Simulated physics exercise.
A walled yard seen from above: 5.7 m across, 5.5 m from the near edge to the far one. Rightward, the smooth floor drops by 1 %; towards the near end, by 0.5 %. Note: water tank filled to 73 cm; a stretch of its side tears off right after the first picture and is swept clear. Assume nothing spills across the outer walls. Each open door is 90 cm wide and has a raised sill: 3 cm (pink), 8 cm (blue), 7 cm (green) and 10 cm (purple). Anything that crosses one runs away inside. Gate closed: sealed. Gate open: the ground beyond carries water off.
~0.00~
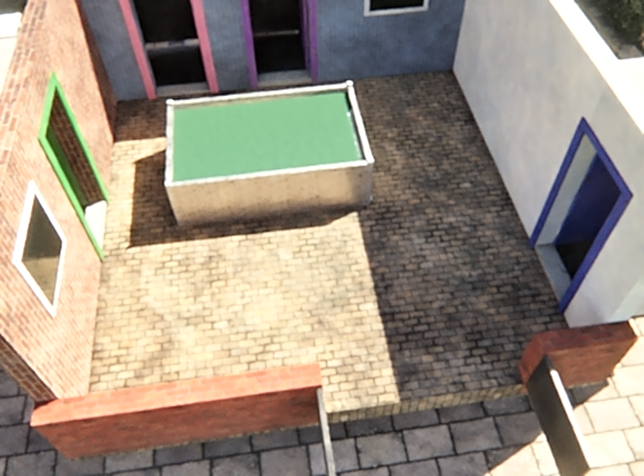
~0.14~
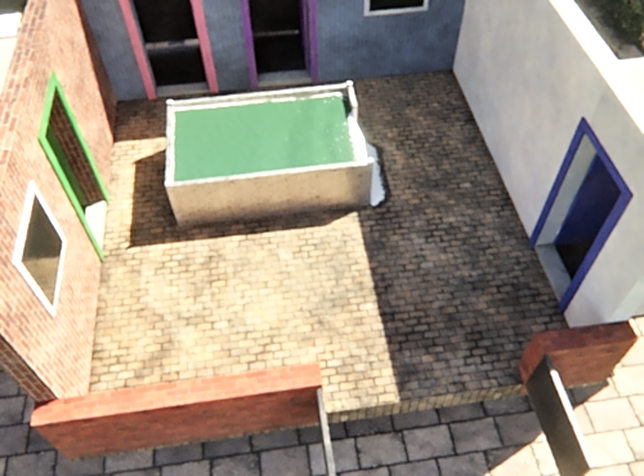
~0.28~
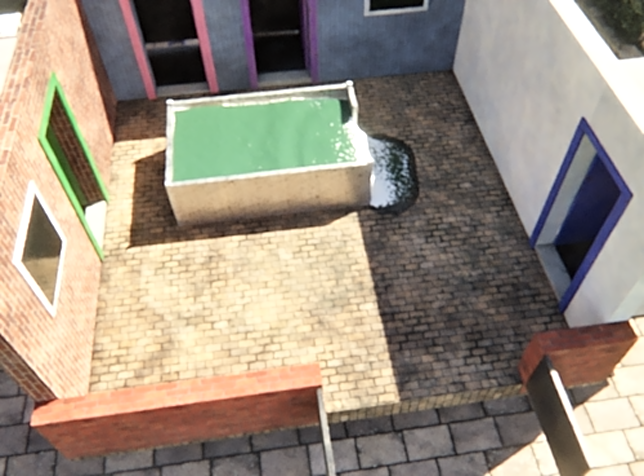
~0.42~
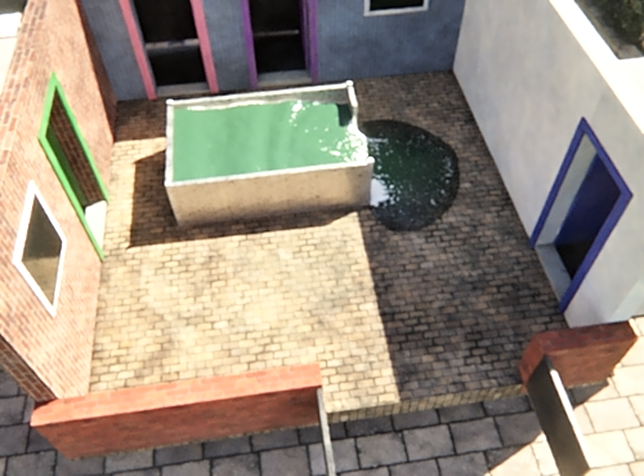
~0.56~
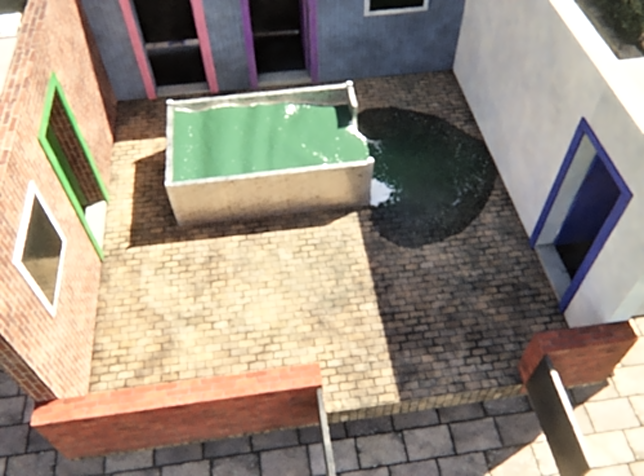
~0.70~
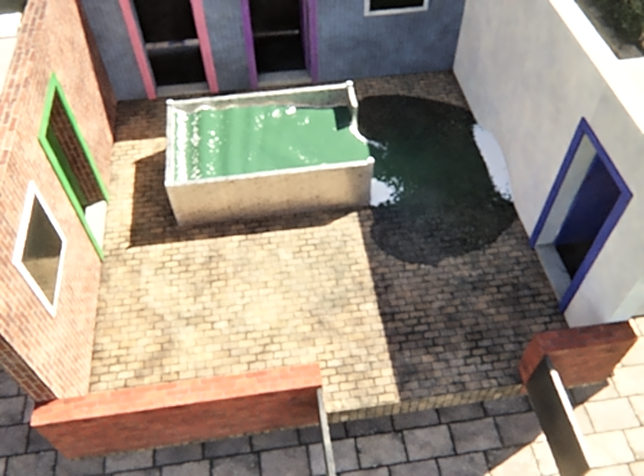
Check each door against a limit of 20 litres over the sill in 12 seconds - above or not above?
Check: Pink door above; blue door above; green door not above; purple door not above.
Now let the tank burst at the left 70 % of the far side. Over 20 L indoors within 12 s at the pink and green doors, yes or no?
So pink ends up past the limit and green ends up short of it.
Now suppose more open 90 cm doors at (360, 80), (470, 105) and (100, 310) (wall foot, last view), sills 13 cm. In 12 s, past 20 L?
In sequence the answers are less than that, more than that and less than that.
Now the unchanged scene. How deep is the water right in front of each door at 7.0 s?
Centimetres: Pink 10 / blue 11 / green 4 / purple 4.
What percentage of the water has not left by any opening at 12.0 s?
About 64 per cent.
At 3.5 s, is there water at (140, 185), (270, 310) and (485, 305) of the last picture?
First spot bone dry, second bone dry, third soaked.
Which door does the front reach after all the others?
Looks like the green door.
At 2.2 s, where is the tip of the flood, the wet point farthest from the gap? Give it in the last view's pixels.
Near (574, 357).
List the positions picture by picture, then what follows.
Still water, 73 cm deep, in the water tank at (266, 136), in the first frame.
Water pours out at (359, 160) and has run 0.6 m, to a hidden place; typically 10 cm deep outside, 73 cm at the water tank's back, in the second frame.
Water pours out at (359, 162) and has run 0.9 m, to (402, 147); typically 12 cm deep outside, 73 cm at the water tank's back, in the third frame.
Water pours out at (359, 164) and has run 1.5 m, to (447, 151); typically 8 cm deep outside, 73 cm at the water tank's back, in the fourth frame.
The front is at (490, 158), 2.0 m from the gap at (359, 164); 3.8 m2 of floor is under water; 72 cm left at the back of the water tank, in the fifth frame.
Water pours out at (359, 164) and has run 2.3 m, to (515, 212); typically 6 cm deep outside, 64 cm at the water tank's back, in the sixth frame.
After 1.4 s water covers 25 % of the floor and is deepest (43 cm) near (492, 170); pink door not reached, blue door 14 cm at the sill, 0 L in, green door not reached, purple door not reached.
After 2.2 s water covers 30 % of the floor and is deepest (42 cm) near (554, 345); pink door not reached, blue door 17 cm at the sill, 20 L in, green door not reached, purple door not reached.
After 3.5 s water covers 55 % of the floor and is deepest (31 cm) near (559, 359); pink door 2 cm at the sill, 0 L in, blue door 13 cm at the sill, 51 L in, green door not reached, purple door 5 cm at the sill, 0 L in.
After 7.0 s water covers 95 % of the floor and is deepest (18 cm) near (559, 359); pink door 10 cm at the sill, 35 L in, blue door 11 cm at the sill, 95 L in, green door 4 cm at the sill, 0 L in, purple door 4 cm at the sill, 0 L in.
After 12.0 s water covers 100 % of the floor and is deepest (10 cm) near (562, 330); pink door 6 cm at the sill, 113 L in, blue door 9 cm at the sill, 108 L in, green door 4 cm at the sill, 0 L in, purple door 7 cm at the sill, 0 L in.
